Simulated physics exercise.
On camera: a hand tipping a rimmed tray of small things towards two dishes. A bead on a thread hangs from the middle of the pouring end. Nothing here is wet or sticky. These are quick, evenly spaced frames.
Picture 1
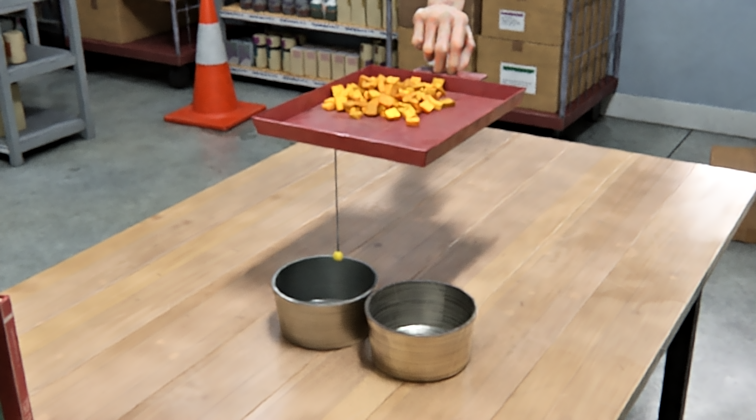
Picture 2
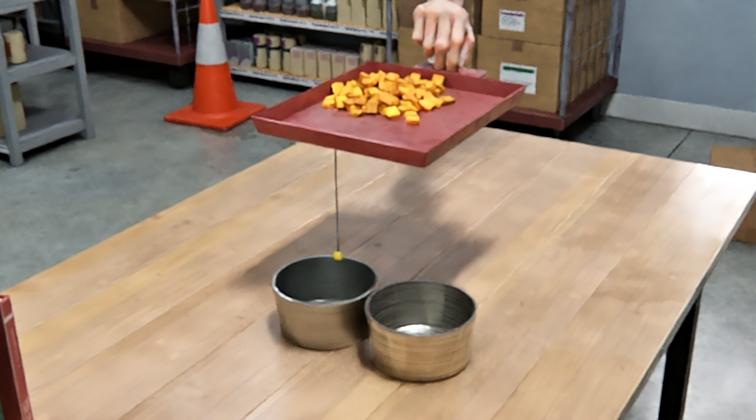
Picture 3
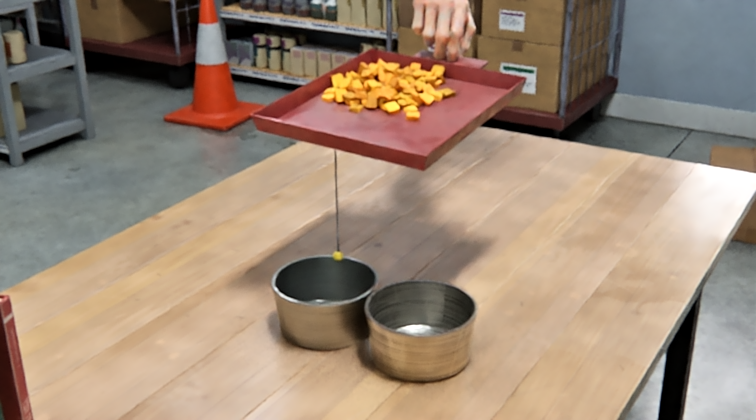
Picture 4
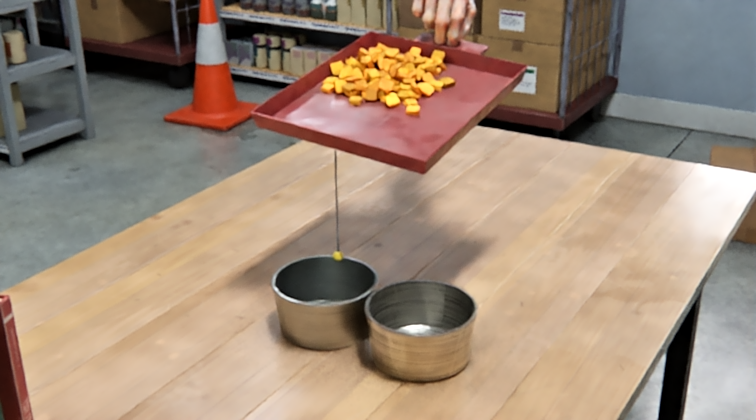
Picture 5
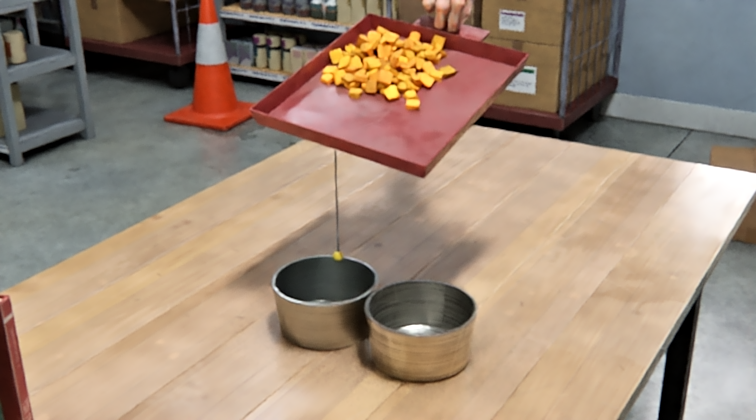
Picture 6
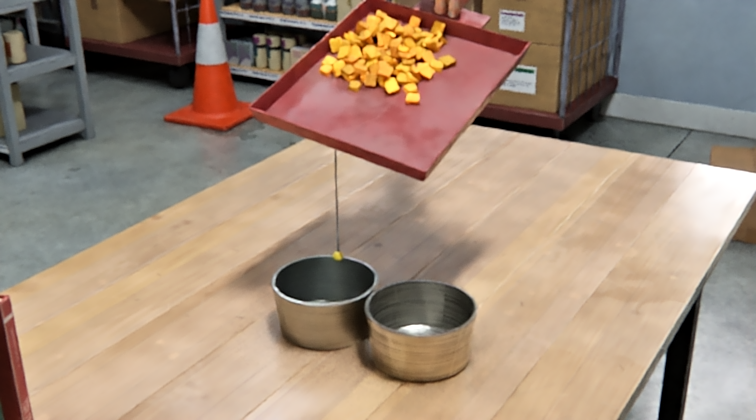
A red tray of small orange pieces started out level above two metal dishes on a wooden table, then a hand gradually raised its far end, tilting it toward the near right corner.
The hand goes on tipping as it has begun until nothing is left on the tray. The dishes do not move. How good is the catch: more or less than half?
Together they catch over half.
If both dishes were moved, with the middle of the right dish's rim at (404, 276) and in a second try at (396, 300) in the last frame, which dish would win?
The first try: Right. The second: The right dish.
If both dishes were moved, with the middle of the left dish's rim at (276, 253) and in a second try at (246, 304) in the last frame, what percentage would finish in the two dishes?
Roughly 20 per cent, and 10 per cent.
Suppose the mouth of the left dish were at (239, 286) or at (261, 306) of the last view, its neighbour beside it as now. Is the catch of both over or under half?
In turn: The smaller part; not half.
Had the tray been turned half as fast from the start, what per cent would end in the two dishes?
Roughly 90 in a hundred.
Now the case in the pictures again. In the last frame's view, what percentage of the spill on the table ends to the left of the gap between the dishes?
Some 60 per cent.
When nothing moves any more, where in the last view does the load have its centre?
Close to (410, 344).
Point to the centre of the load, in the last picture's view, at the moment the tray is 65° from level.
Roughly at (391, 169).
Soon, tray tipped steeply; about two thirds on the tray; about a quarter in the air.
A while on, tray tipped past a quarter turn; a small part on the tray; about two thirds in the right dish; a small part in the left dish; a small part outside both; a small part in the air.
Towards the end, tray tipped past a quarter turn; most in the right dish; a small part in the left dish; about a quarter outside both; a stray few in the air.
Finally, tray tipped past a quarter turn; most in the right dish; a small part in the left dish; about a quarter outside both; a stray few in the air.
